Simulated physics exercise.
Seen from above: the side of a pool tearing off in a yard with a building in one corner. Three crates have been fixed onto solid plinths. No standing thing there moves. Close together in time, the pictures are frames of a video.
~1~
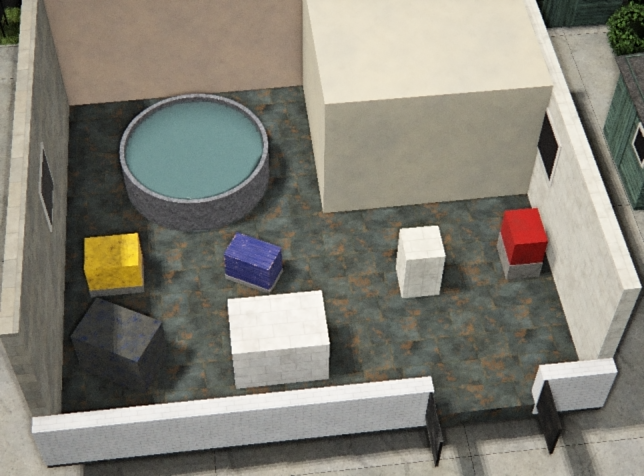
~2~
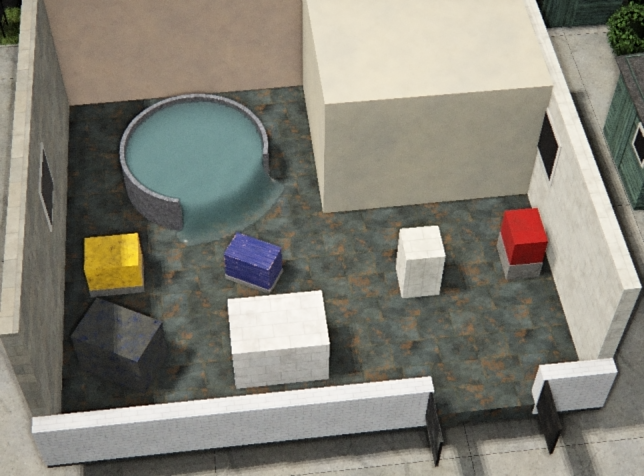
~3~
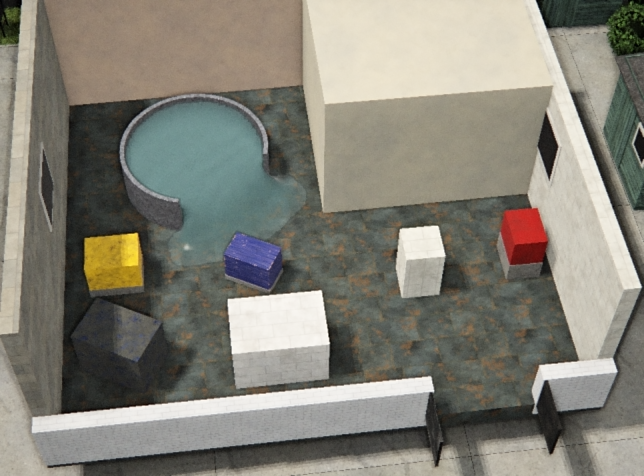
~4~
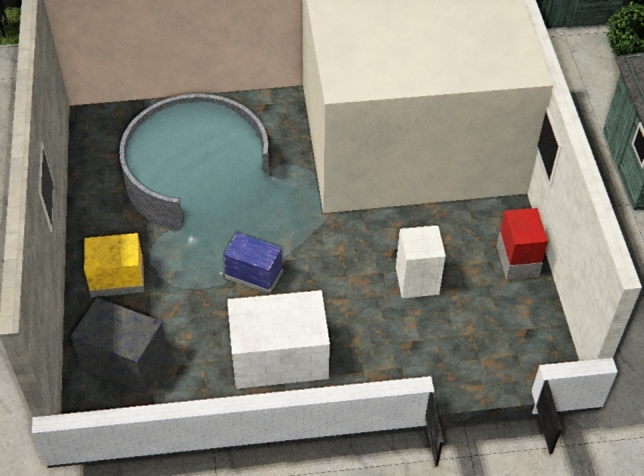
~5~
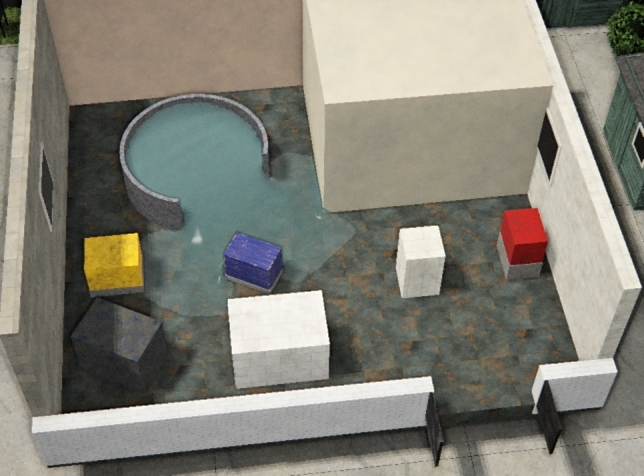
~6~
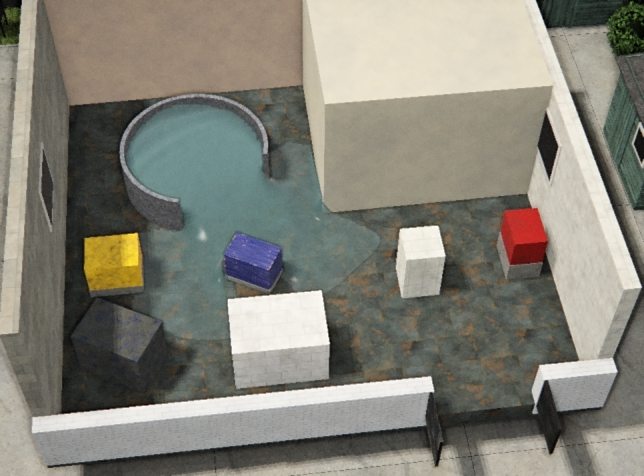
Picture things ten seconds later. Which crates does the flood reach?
The blue crate is reached; the yellow crate is not reached; the red crate is not reached.
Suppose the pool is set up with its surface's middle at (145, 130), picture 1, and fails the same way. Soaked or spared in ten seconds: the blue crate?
The blue crate is flooded.
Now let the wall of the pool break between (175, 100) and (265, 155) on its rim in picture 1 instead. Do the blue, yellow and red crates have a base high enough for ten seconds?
The blue crate is overtopped, the yellow crate is overtopped, and the red crate is not overtopped.
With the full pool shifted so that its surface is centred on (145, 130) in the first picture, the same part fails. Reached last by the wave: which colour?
Answer: The red crate.
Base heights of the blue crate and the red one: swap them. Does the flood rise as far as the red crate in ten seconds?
Then: The red crate is reached.
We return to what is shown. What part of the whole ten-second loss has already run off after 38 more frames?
Around 60 percent.
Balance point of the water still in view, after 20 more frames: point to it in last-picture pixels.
At about (271, 259).
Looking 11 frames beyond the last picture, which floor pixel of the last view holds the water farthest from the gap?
(534, 389).
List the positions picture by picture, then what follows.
Still water in the round tank at (194, 149), in the first picture.
The front is at (278, 185), out from the gap at (235, 210), in the second picture.
Water pours out at (235, 211) and has run to (177, 258), in the third picture.
Water pours out at (235, 212) and has run to (174, 283), in the fourth picture.
The front is at (179, 310), out from the gap at (235, 213), in the fifth picture.
The front is at (188, 334), out from the gap at (235, 212), in the sixth picture.
A moment on, water covers 35 % of the floor; the blue crate water round its plinth, the yellow crate water round its plinth, the red crate not reached.
Next, water covers 60 % of the floor; the blue crate water round its plinth, the yellow crate water round its plinth, the red crate water round its plinth.
Then, water covers 80 % of the floor; the blue crate water round its plinth, the yellow crate water round its plinth, the red crate water round its plinth.
Later, water covers 100 % of the floor; the blue crate water round its plinth, the yellow crate water round its plinth, the red crate water round its plinth.
In the end, water covers 100 % of the floor; the blue crate was topped, the yellow crate stayed above the water, the red crate stayed above the water.
